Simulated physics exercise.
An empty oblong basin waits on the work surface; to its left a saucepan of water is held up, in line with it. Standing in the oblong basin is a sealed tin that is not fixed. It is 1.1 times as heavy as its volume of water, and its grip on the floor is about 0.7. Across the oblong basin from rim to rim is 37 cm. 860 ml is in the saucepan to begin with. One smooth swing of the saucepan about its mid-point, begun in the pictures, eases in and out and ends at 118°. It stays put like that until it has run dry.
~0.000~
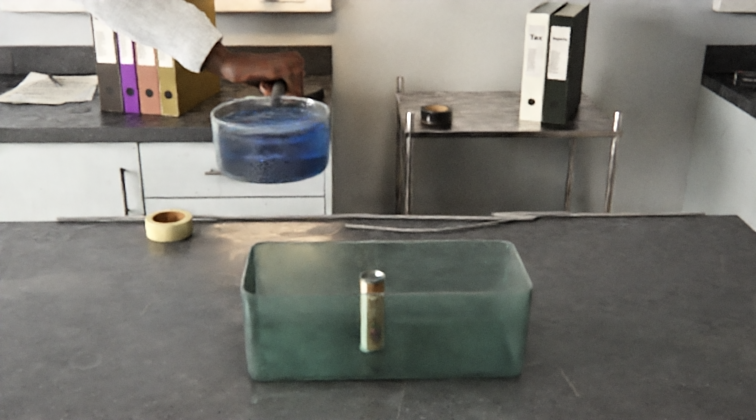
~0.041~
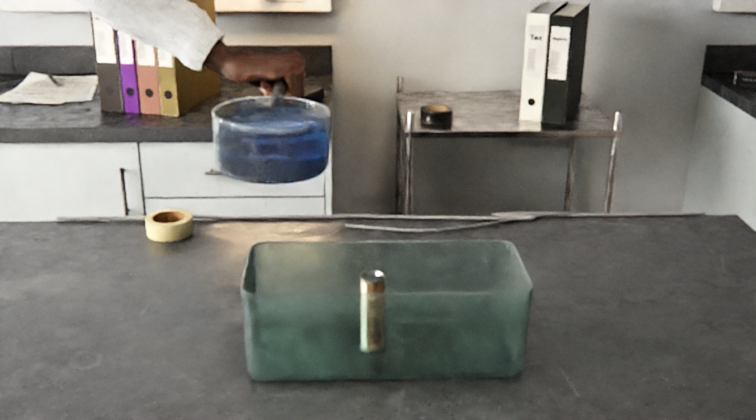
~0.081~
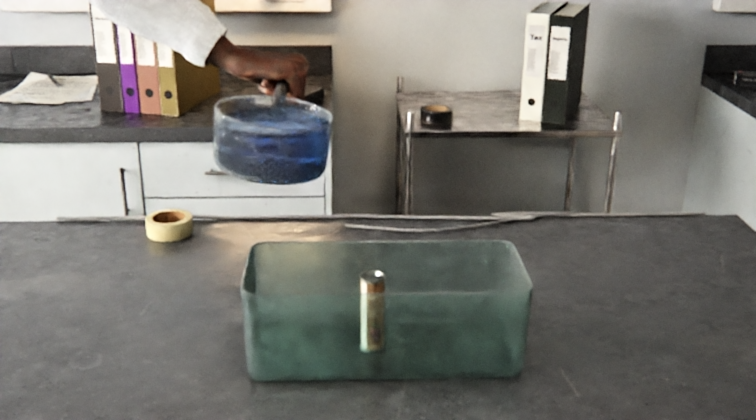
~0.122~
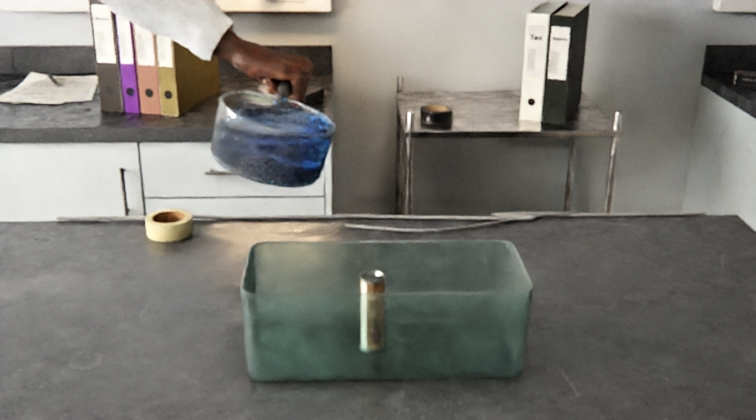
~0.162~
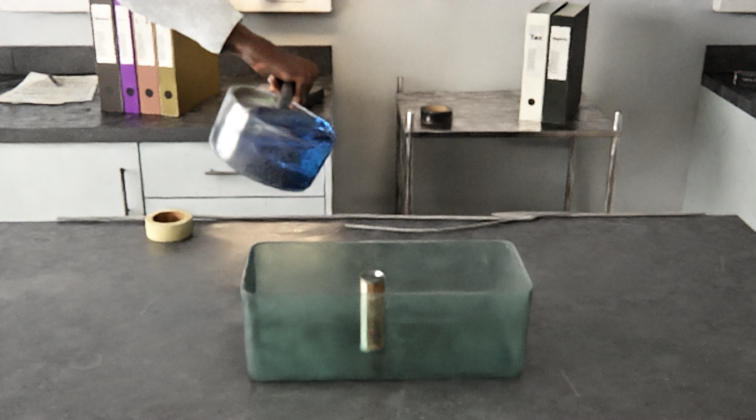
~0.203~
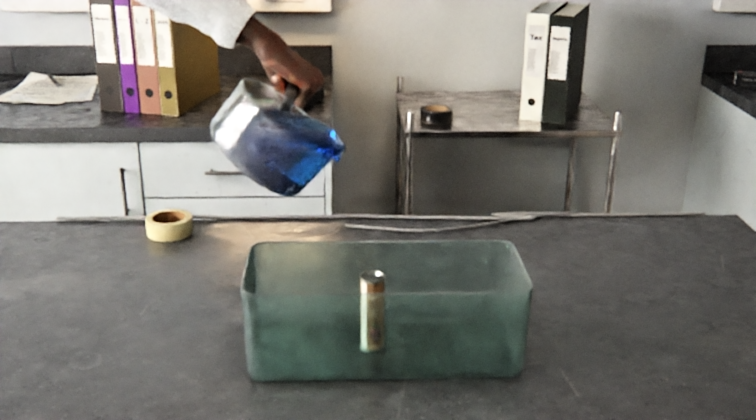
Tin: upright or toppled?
Toppled.
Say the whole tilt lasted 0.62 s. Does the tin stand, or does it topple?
The tin tumbles.
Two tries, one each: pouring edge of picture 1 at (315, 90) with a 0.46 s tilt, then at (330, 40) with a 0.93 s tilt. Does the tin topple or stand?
Trial 1 - tin tips; trial 2 - tin stays standing.
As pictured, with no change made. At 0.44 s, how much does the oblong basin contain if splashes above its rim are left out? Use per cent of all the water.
Roughly 34 per cent.
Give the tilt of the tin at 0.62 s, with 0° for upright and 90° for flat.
Near 0 degrees.
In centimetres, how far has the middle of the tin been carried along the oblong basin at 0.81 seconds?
6 cm, roughly.
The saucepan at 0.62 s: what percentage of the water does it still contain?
1 in a hundred, give or take.
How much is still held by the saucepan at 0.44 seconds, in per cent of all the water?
I reckon about 12 in a hundred is still held.
After 0.44 s the tilt is 113° and 12 per cent is still to pour; the tin stands where it began.
After 0.62 s the tilt is 118° and 1 per cent is still to pour; the tin stands 2 cm from where it began.
After 0.81 s the tilt is 118° and 0 per cent is still to pour; the tin leans 41°.
After 1.01 s the tilt is 118° and 0 per cent is still to pour; the tin lies on its side.
In the end the tin lies on its side.
